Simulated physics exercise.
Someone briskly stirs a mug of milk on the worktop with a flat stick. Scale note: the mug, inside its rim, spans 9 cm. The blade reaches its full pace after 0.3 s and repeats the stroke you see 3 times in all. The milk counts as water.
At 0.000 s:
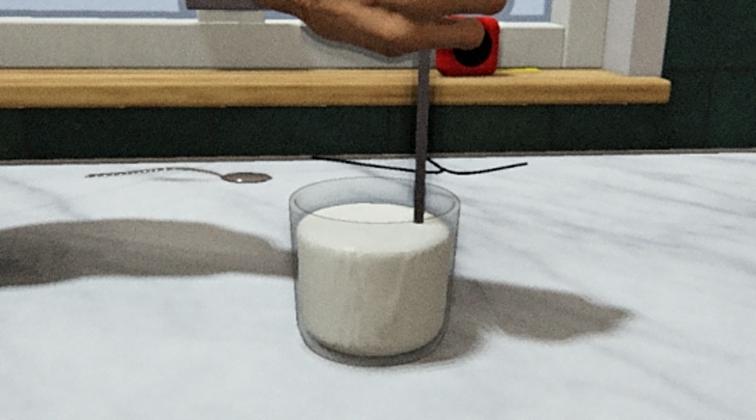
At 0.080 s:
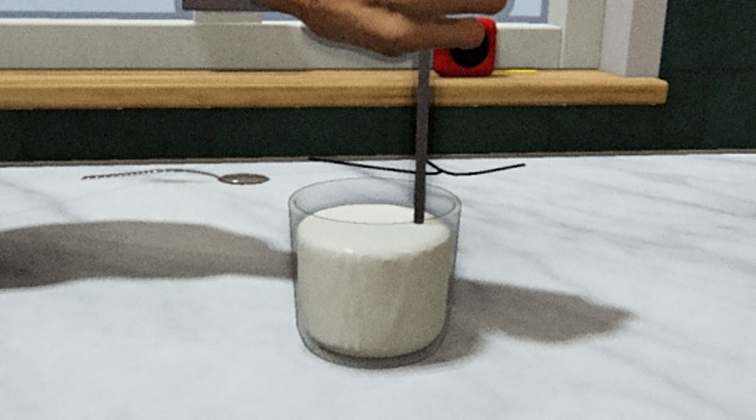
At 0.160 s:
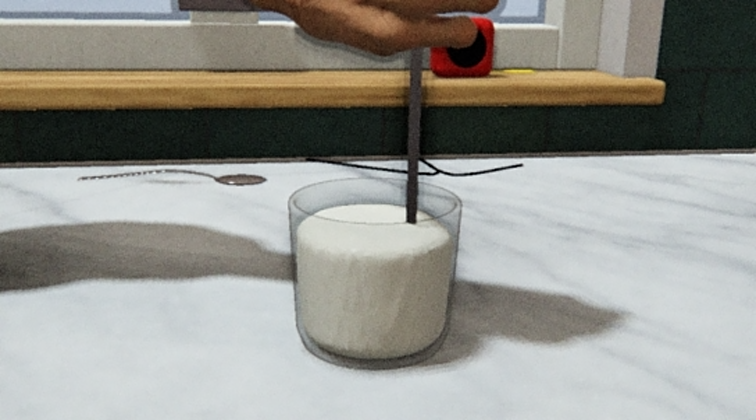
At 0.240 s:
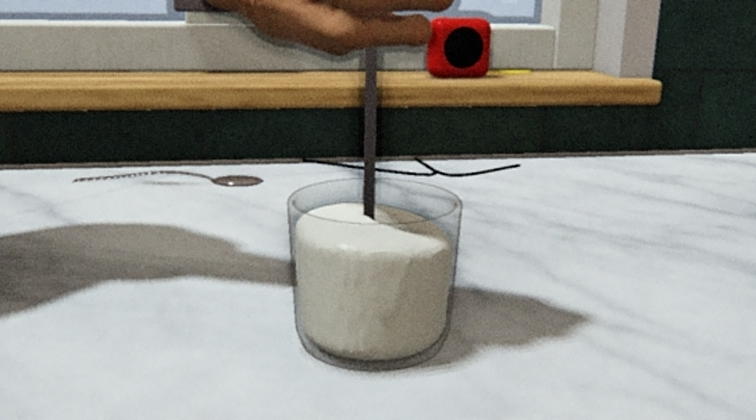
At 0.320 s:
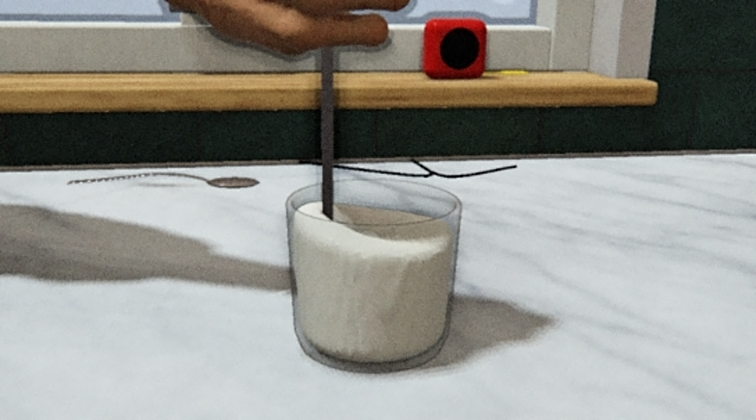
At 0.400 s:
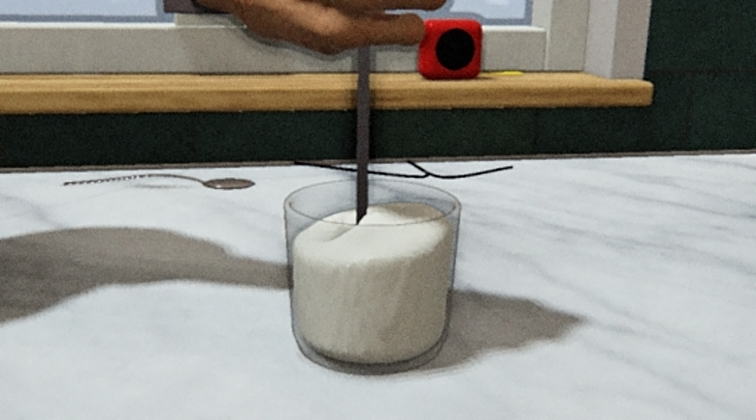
On a pale marbled worktop by a window, a hand held a flat dark stick upright in a clear container of milk, swept it from right to left, then started back right as the milk's surface tilted.
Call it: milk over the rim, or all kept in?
Over the rim.
After 0.64 s 0 ml is over the rim.
After 0.89 s 4 ml is over the rim.
After 1.13 s 8 ml is over the rim.
After 1.38 s 11 ml is over the rim.
In the end 11 ml is over the rim.
